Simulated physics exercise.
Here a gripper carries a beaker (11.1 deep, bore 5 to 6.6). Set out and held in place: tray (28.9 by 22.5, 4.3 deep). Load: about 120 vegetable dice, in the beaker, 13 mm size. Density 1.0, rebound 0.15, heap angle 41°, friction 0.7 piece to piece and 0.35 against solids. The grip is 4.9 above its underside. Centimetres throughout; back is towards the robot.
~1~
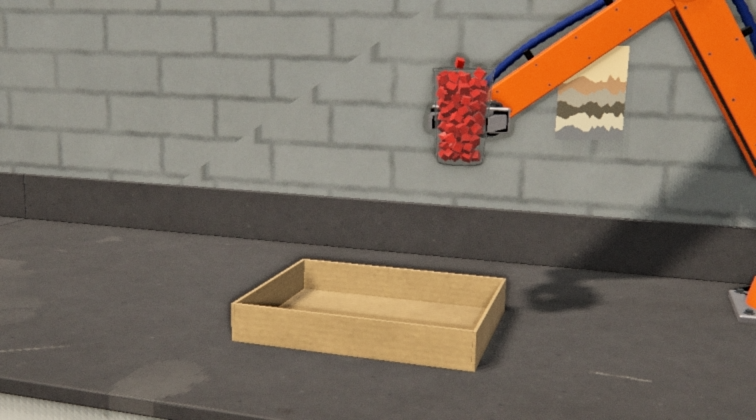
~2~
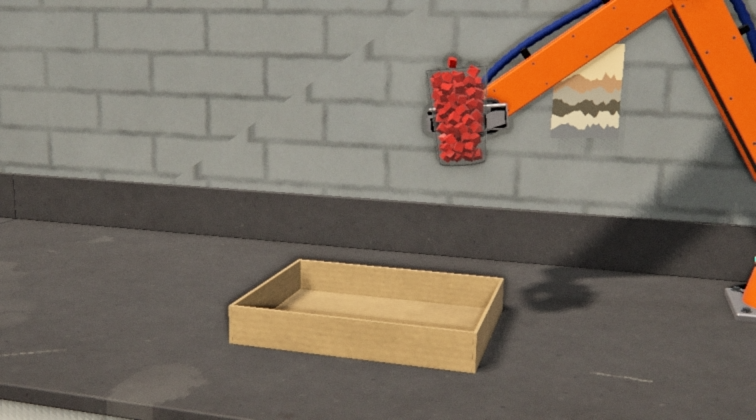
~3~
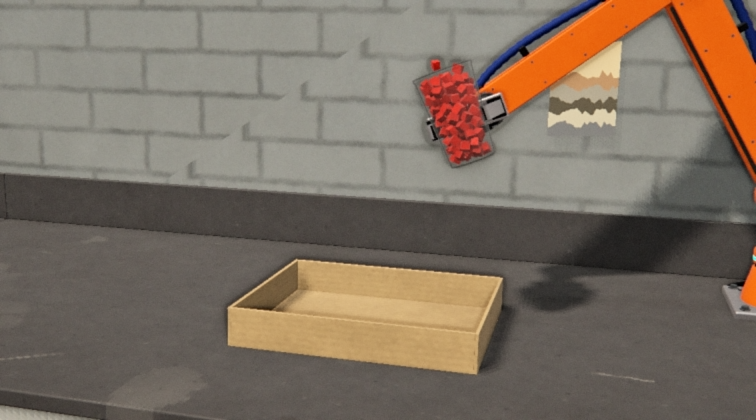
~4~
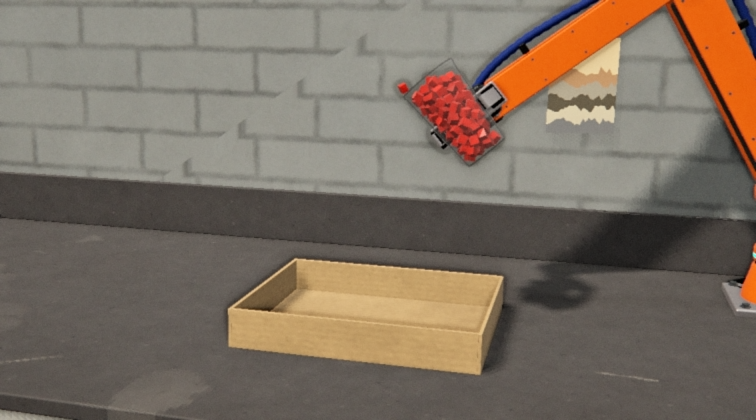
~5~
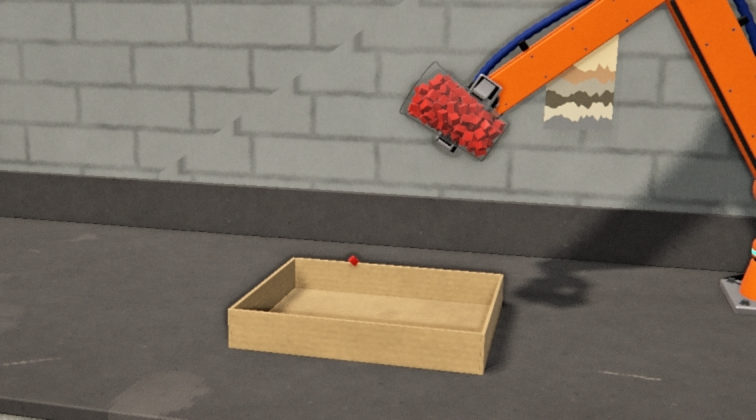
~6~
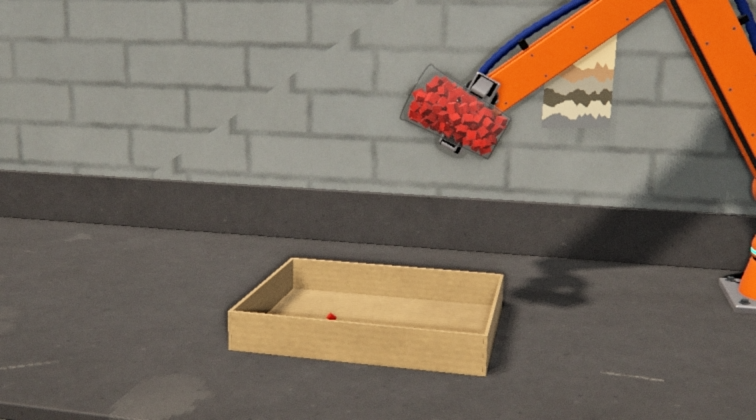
Above a wooden tray, an orange robot arm tilts a beaker leftward, dropping one red piece in.
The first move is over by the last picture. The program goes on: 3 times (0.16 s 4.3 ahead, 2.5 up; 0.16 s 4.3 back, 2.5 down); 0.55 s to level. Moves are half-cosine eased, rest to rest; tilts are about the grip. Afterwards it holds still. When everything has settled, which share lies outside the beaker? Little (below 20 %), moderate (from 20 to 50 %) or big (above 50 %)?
Answer: Moderate; from 20 to 50 % of the vegetable dice finish outside the beaker.
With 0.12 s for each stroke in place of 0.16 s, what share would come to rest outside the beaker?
Then about 65 per cent.
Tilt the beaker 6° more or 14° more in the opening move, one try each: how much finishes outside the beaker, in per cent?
About 45 and 70 per cent.
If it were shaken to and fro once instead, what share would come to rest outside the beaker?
In that case some 15 per cent.
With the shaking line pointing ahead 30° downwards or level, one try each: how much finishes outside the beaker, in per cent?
Some 10 and 10 per cent.
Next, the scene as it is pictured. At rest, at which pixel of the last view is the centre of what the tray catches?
Near (368, 318).
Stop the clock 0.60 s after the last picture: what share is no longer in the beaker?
Near 20 per cent so far.
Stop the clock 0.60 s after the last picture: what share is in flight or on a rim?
About 9 per cent.
Then, 0.60 s after the last picture, tilted 63° forward, highest piece 30 above the table; 92 in the beaker, 13 in the tray, 10 in flight or on a rim.
Then, 1.21 s after the last picture, tilted 36° forward, highest piece 30 above the table; 81 in the beaker, 34 in the tray.
Then, 1.71 s after the last picture, level, highest piece 32 above the table; 81 in the beaker, 34 in the tray.
Then, 2.76 s after the last picture, level, highest piece 32 above the table; 81 in the beaker, 34 in the tray.
Final count, 81 in the beaker, 34 in the tray. That is 30 % outside the beaker.
